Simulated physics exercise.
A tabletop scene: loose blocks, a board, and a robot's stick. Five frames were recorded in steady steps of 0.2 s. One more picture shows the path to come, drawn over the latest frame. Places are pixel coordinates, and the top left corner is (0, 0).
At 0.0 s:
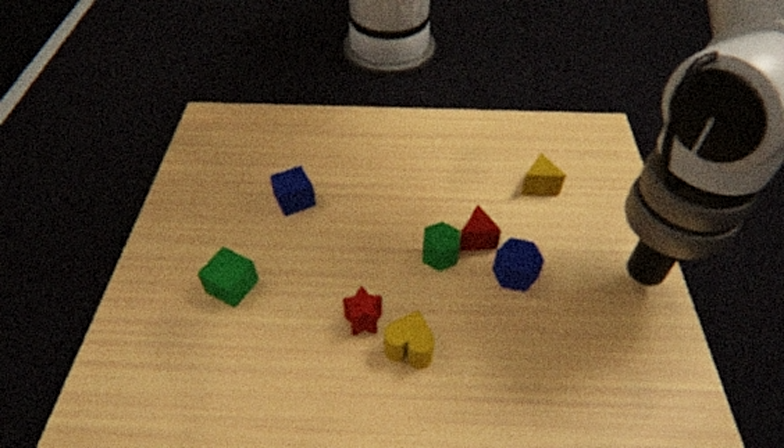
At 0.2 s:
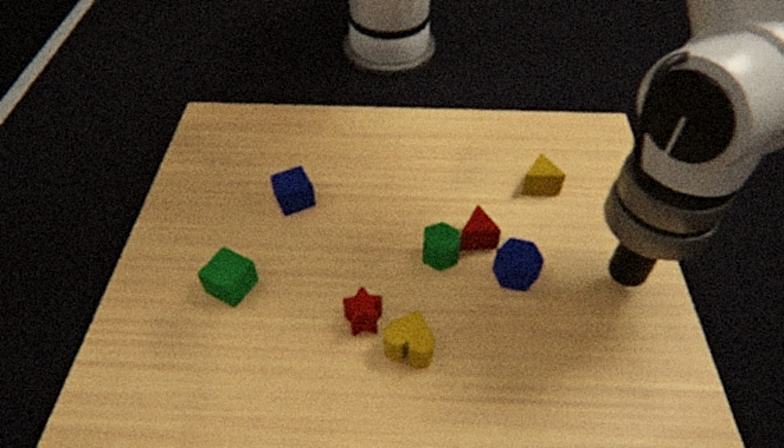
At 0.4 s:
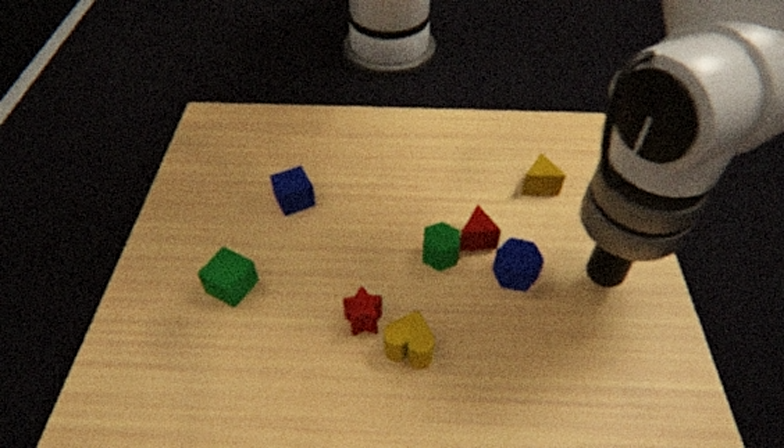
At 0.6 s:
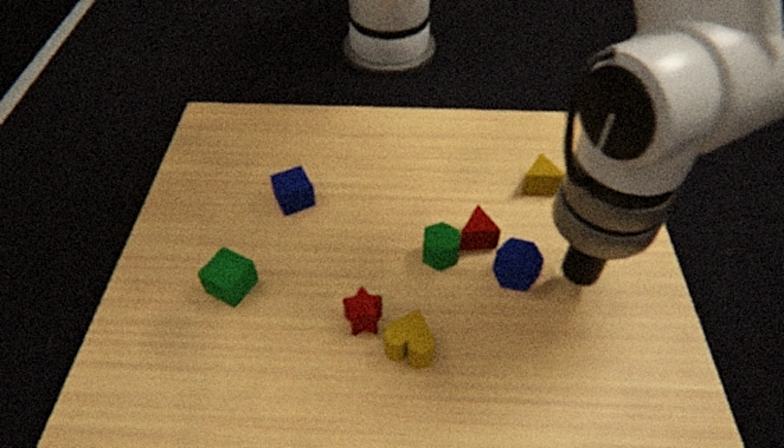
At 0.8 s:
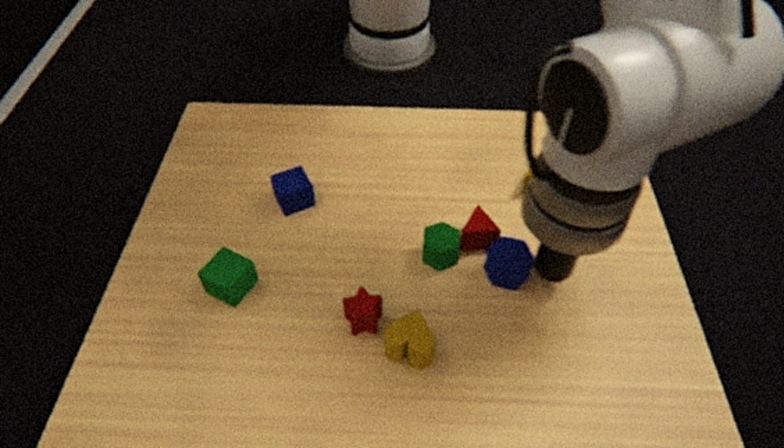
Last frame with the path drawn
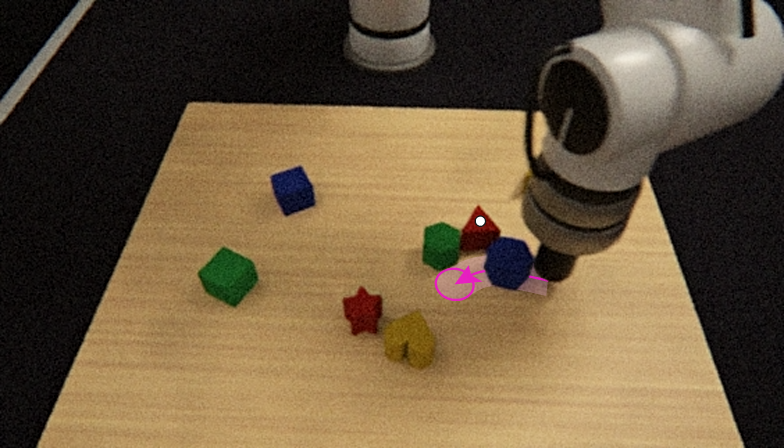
The clip shows colored blocks scattered on a wooden tabletop as a robot arm moves its dark-tipped stick leftward from the right side, reaching the blue hexagon and pushing it slightly left while the other blocks stay still.
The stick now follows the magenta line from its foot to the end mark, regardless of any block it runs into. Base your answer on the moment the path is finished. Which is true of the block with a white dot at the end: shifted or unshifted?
It's unmoved.
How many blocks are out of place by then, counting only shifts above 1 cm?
By the end of the path, two blocks have moved more than about a centimetre.
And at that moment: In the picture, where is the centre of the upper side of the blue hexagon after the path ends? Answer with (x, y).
The answer is (417, 251).
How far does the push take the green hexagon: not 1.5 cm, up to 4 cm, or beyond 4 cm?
Moves over 4 cm.
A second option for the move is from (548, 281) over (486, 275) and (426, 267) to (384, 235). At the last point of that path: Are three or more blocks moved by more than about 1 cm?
That would be a no.
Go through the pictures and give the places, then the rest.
In the first frame, lower end of the stick at (646, 270), tops of blocks, green hexagon at (442, 236), red triangular piece at (480, 221), blue hexagon at (521, 254).
In the second frame, stick at (627, 272), blocks as before.
In the third frame, stick at (605, 272), blocks as before.
In the fourth frame, stick at (580, 271), blocks as before.
In the fifth frame, stick at (553, 267), green hexagon at (442, 236), red triangular piece at (480, 221), blue hexagon at (511, 253).
The drawn path runs from (548, 281) through (515, 273) and (482, 271) to (455, 284); the dot is on the red triangular piece.
What follows on the original path. One third of the way, stick at (518, 260); green hexagon at (436, 235); blue hexagon at (476, 248).
Two thirds of the way, stick at (484, 258); green hexagon at (409, 230), turned 30° clockwise; blue hexagon at (443, 247).
At the end, stick at (457, 271); green hexagon at (395, 226), turned 55° clockwise; red triangular piece not moved; blue hexagon at (417, 251), turned 15° clockwise.
